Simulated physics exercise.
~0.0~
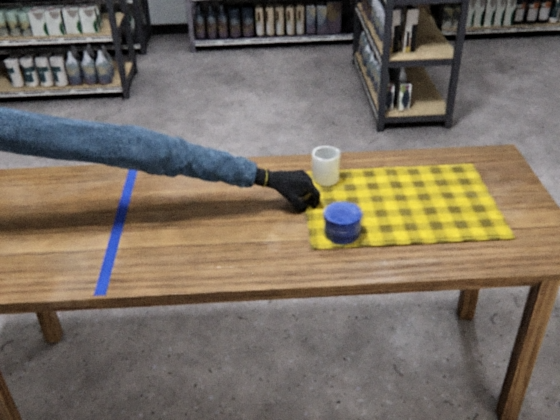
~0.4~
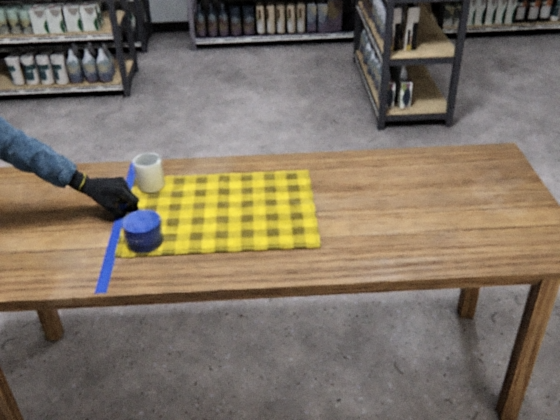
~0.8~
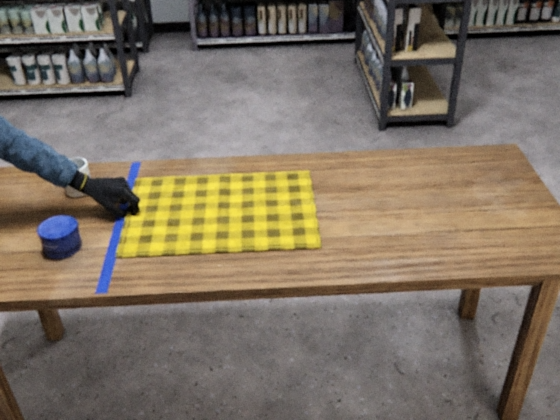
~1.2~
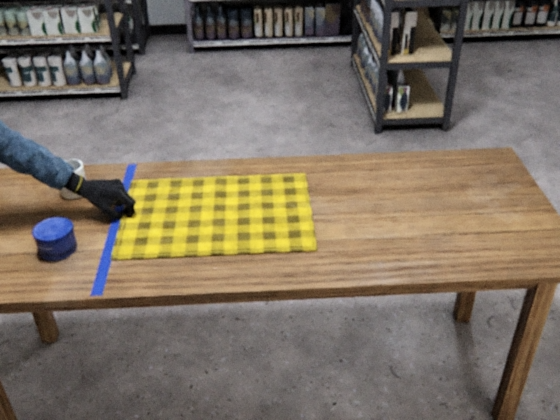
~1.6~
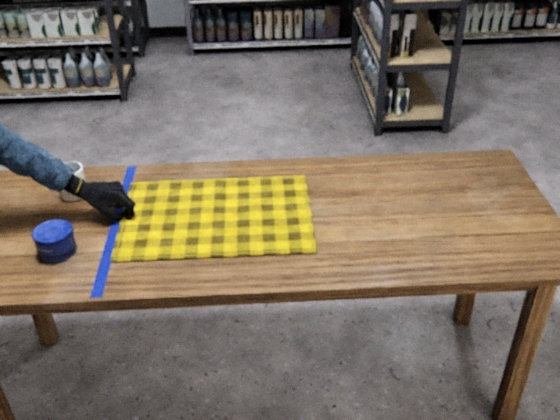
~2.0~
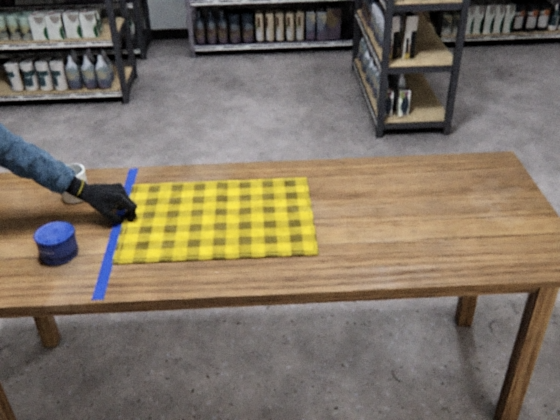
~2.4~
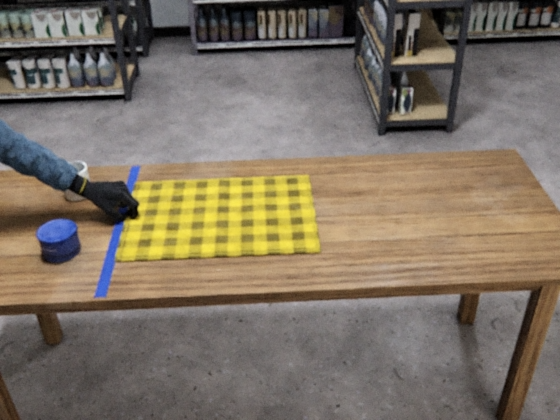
In the video, a gloved hand drags a yellow checkered place mat carrying a white mug and a blue tub leftward across a wooden table to a blue tape line, where the mat stops and both objects slide off its left edge, coming to rest beyond the tape.
